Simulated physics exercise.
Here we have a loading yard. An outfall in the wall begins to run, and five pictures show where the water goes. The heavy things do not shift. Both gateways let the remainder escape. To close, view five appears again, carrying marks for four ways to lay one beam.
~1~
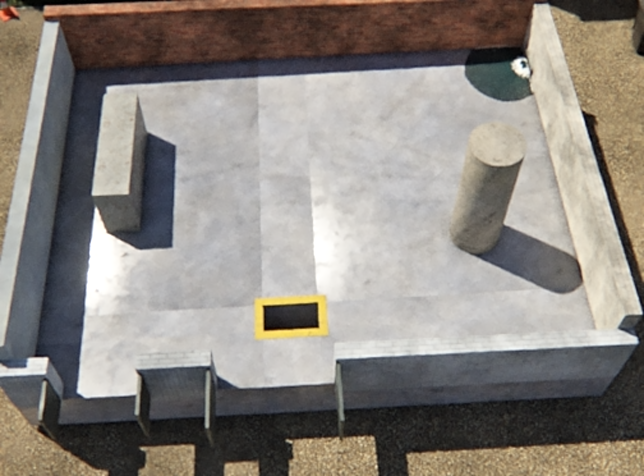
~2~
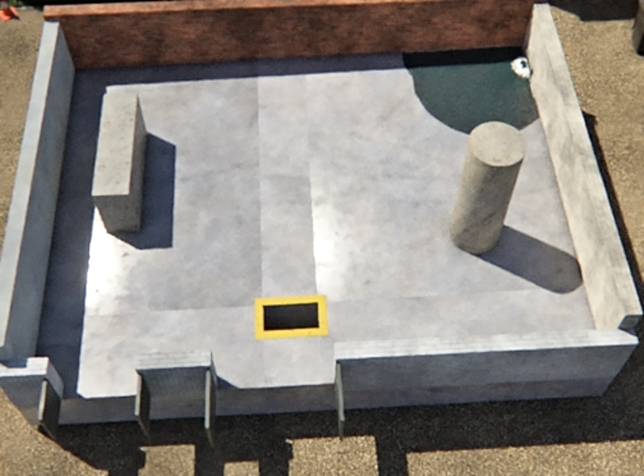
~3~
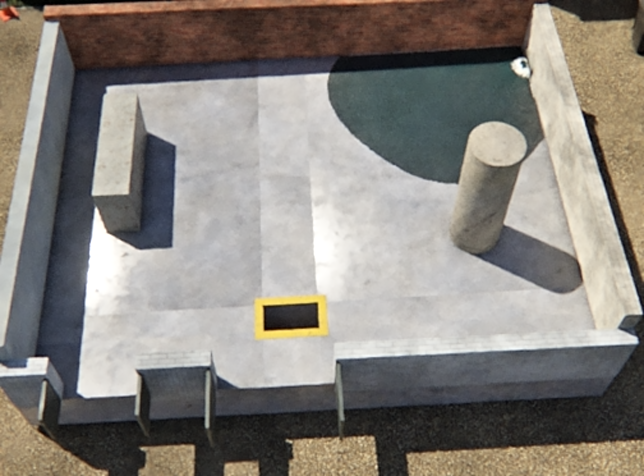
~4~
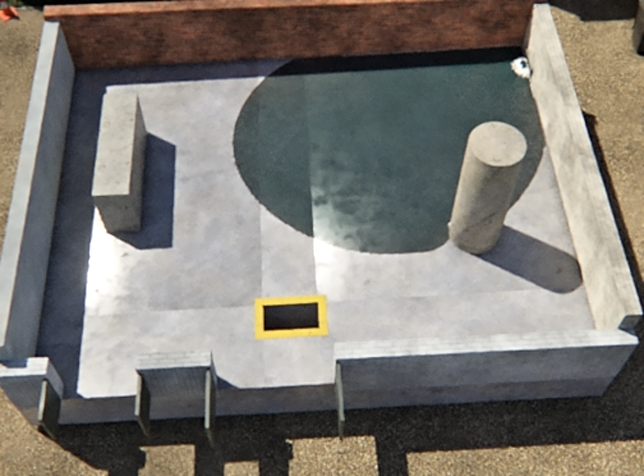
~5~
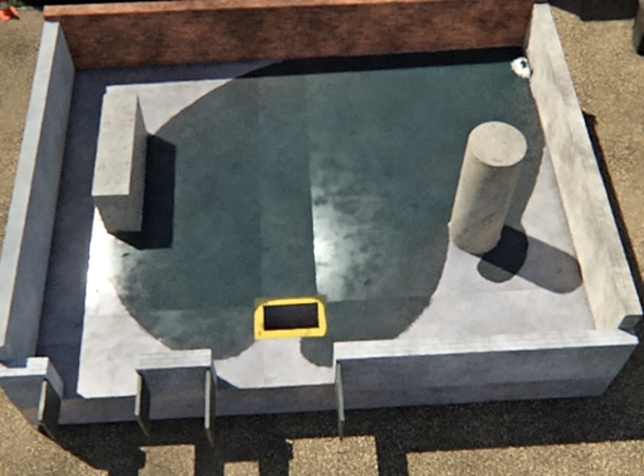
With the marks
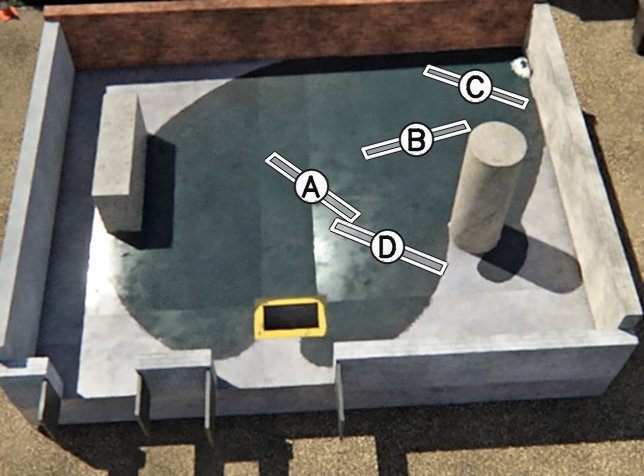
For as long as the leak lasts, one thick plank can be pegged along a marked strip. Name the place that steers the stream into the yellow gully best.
Spot A.
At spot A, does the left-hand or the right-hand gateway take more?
More leaves on the left.
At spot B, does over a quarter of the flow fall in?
No.
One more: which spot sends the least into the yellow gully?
The answer is D.
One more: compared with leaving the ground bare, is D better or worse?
Worse.
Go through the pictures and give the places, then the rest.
In the first picture, outfall at (529, 63); yellow gully at (291, 317); open gate at (105, 382); open gate at (275, 372); front seen at (471, 59), 3 % of the ground wet; yellow gully still dry.
In the second picture, front seen at (418, 91), 8 % of the ground wet; yellow gully still dry.
In the third picture, front seen at (334, 93), 18 % of the ground wet; yellow gully still dry.
In the fourth picture, front seen at (252, 183), 37 % of the ground wet; yellow gully still dry.
In the fifth picture, front seen at (133, 306), 62 % of the ground wet; yellow gully taking water.
On the marked copy, A from (270, 157) to (355, 217); B from (364, 153) to (467, 125); C from (426, 69) to (525, 103); D from (334, 224) to (443, 268).
Choosing A, about 20 % of the stream goes into the yellow gully, about 79 % out by the gates.
Choosing B, about 11 % of the stream goes into the yellow gully, about 89 % out by the gates.
Choosing C, about 11 % of the stream goes into the yellow gully, about 89 % out by the gates.
Choosing D, about 5 % of the stream goes into the yellow gully, about 95 % out by the gates.
